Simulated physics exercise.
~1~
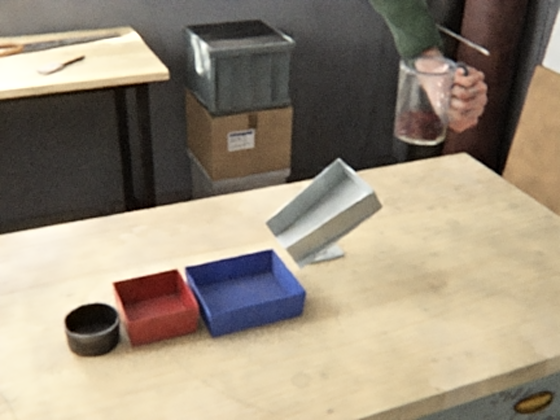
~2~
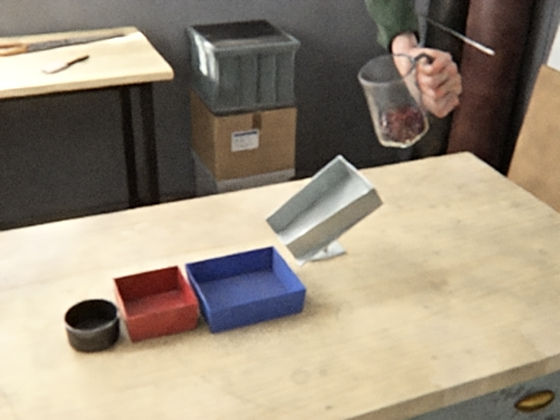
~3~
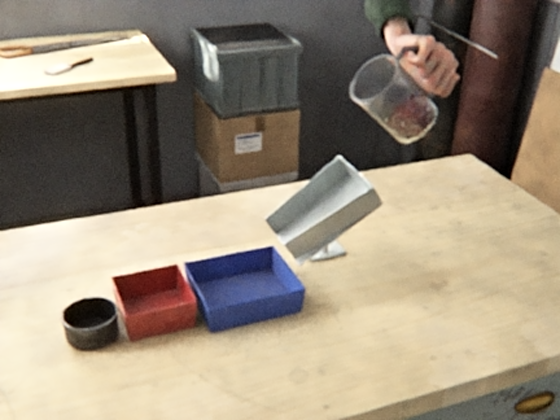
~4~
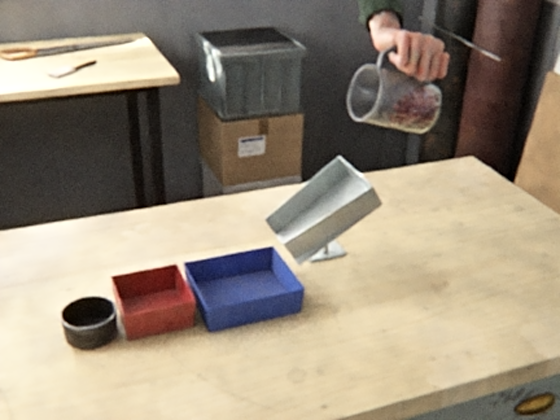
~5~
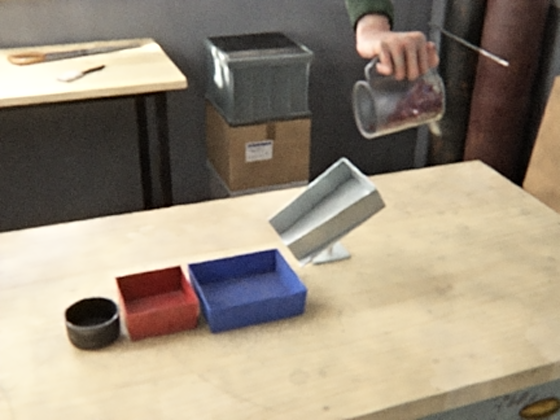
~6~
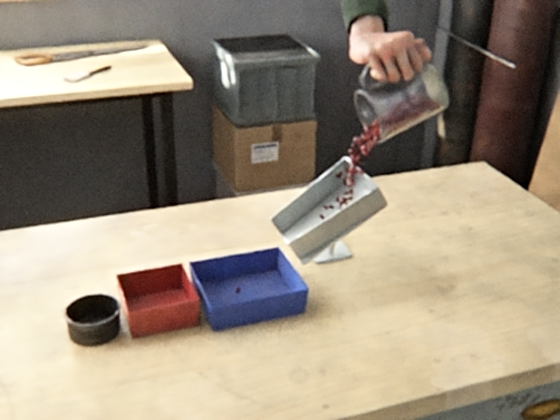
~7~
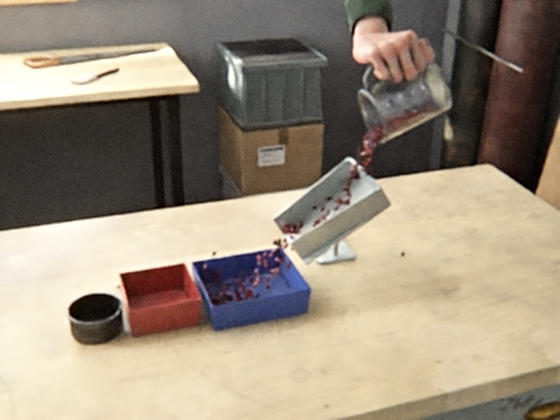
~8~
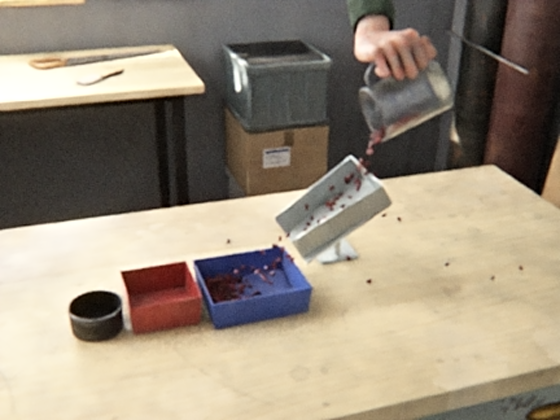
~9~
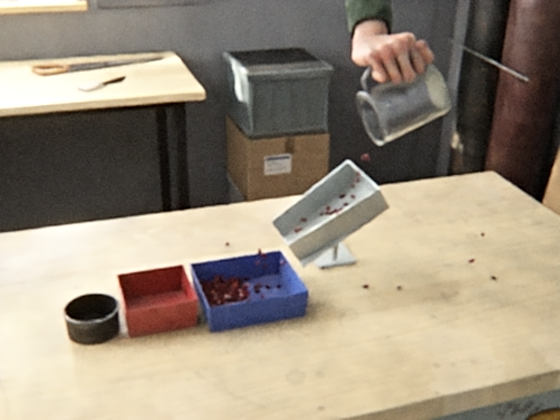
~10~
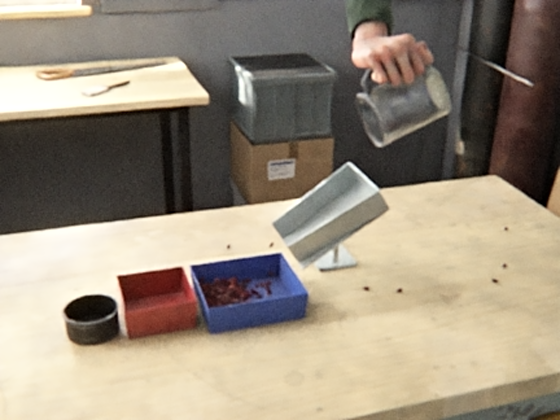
In this clip, a hand tips a clear jug of dark red beans over a tilted grey chute on a wooden table, and they tumble down leftward, most landing in the blue tin and a few scattering on the table, while the red tin and black dish stay empty.
